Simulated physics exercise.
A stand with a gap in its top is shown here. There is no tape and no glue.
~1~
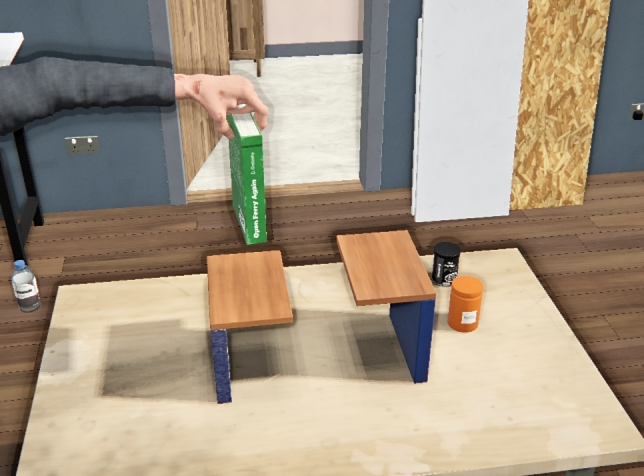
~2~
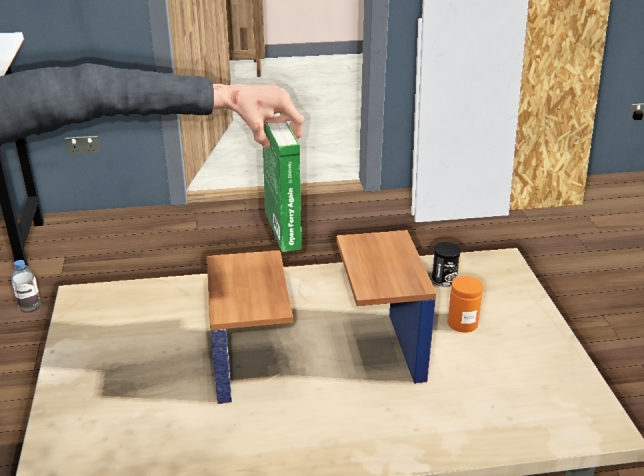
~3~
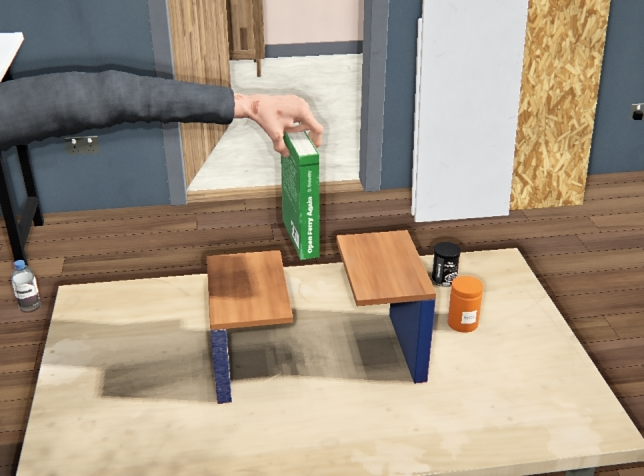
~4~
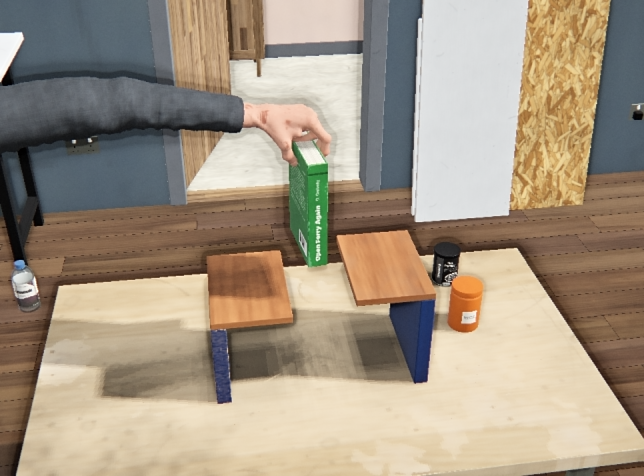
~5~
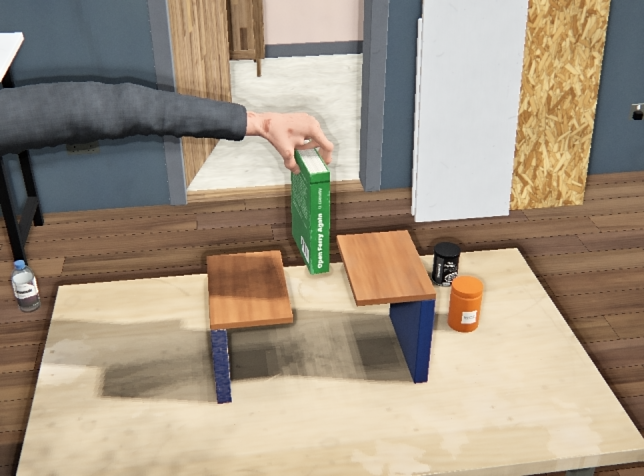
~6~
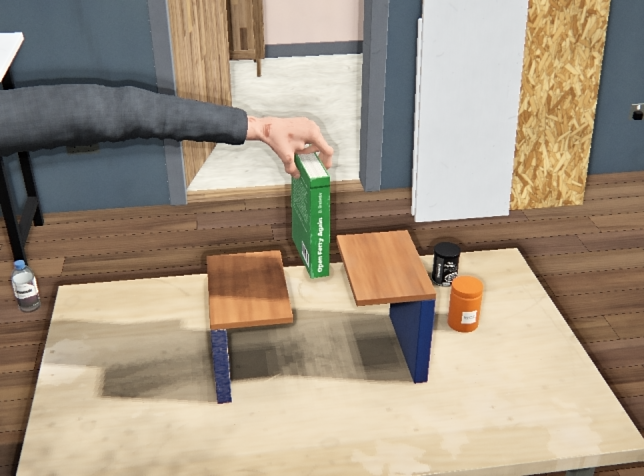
In a room with a wooden floor, a hand carries a green book rightward and slightly downward over the gap in a stand, then holds it nearly still there, while an orange jar stays in place on the table.
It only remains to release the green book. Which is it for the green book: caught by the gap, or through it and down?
The green book is through and down.
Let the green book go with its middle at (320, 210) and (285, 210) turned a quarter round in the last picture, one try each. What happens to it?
Try 1: Falls through. Try 2: Stuck.
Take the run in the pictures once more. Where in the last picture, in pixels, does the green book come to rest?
Pretty much around (311, 317), I'd say.
Then, 0.32 s after the last picture, green book slid about its own width near (311, 307).
Then, 0.66 s after the last picture, green book slid well along near (311, 317).
At rest, moved from the start, green book; the other 2 in place. Seen from the same camera at the end, green book near (311, 317). The book drops through.
